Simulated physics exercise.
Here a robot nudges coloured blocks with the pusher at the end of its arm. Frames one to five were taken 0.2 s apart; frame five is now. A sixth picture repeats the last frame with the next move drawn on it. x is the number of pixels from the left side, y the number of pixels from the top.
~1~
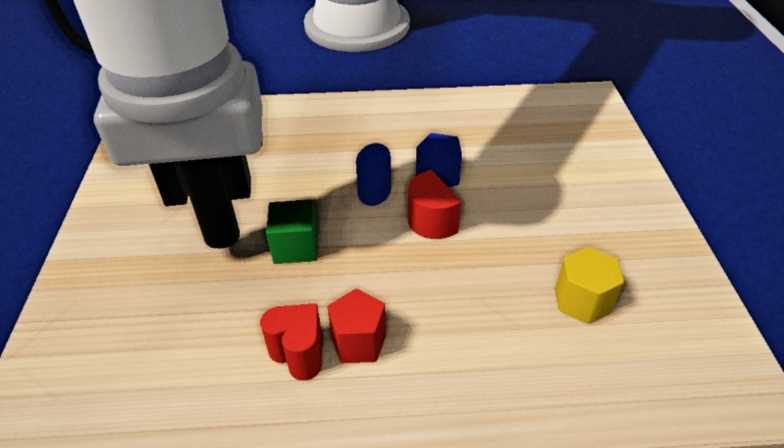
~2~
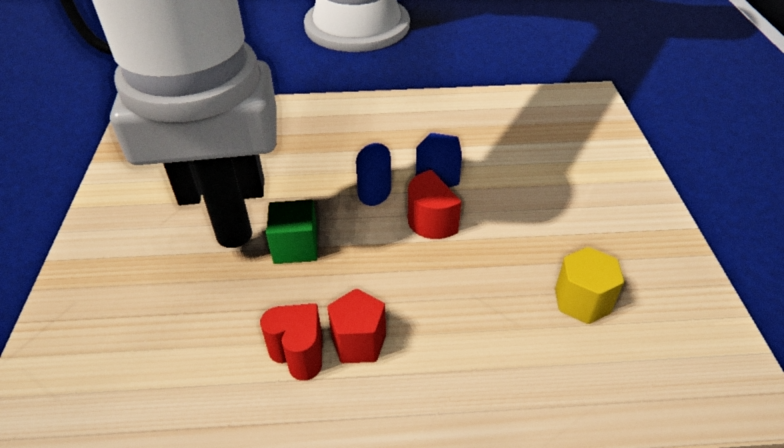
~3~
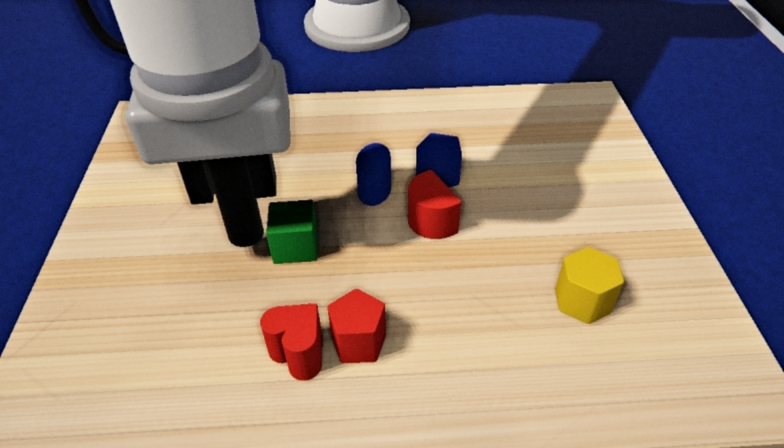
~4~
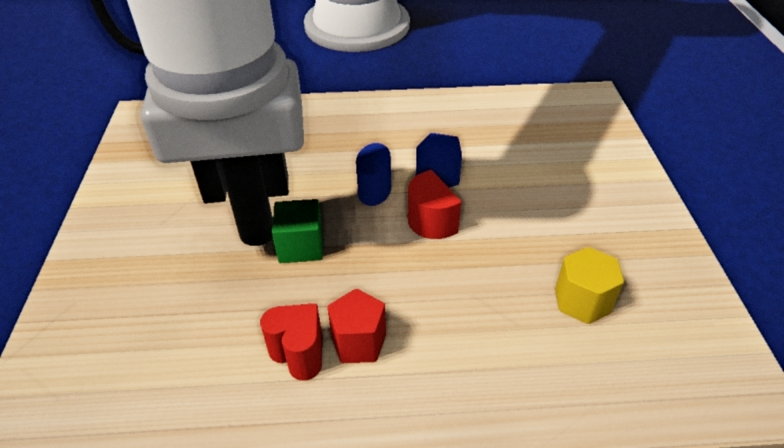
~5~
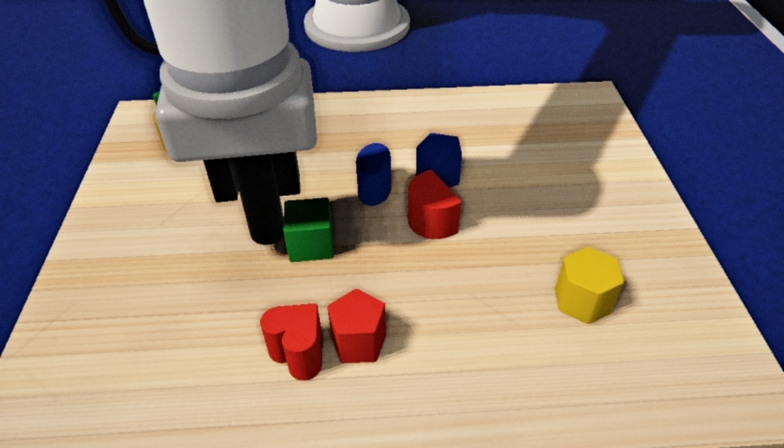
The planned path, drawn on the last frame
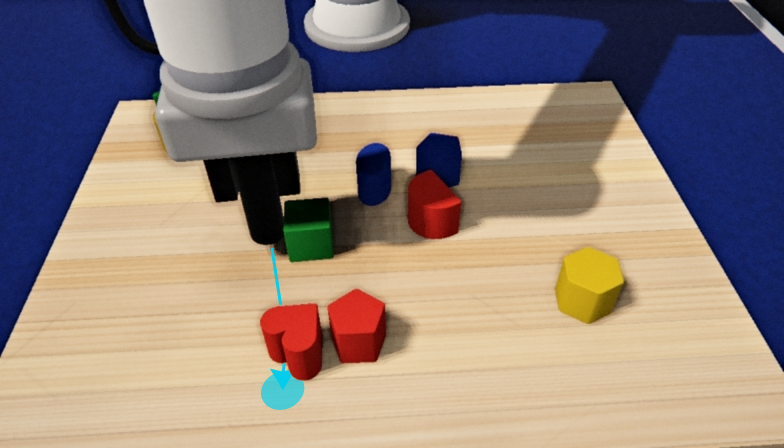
A robot arm moves right and pushes the green block a short way right.
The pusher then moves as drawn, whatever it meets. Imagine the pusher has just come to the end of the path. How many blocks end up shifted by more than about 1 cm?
Count: One.
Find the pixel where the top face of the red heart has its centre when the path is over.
Around (316, 383).
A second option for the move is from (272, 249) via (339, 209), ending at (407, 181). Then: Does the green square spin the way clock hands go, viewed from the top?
Yes, it checks out.
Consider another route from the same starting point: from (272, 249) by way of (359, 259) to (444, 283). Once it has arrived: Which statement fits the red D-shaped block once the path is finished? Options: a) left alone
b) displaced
The one that fits is b, displaced.
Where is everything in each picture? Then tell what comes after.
In the first frame, pusher's lower end at (222, 237); red heart at (293, 324); green square at (290, 215).
In the second frame, pusher at (235, 236); blocks still.
In the third frame, pusher at (246, 235); blocks still.
In the fourth frame, pusher at (258, 234); green square at (296, 215).
In the fifth frame, pusher at (268, 233); red heart at (293, 324); green square at (307, 213).
Drawn move, from (272, 249) by way of (282, 312) to (283, 390).
On the path given first. One third of the way, pusher at (275, 274); nothing pushed yet.
Two thirds of the way, pusher at (280, 320); red heart at (297, 338), turned 20° anticlockwise.
At the end, pusher at (279, 375); red heart at (316, 383), turned 65° anticlockwise; green square still.
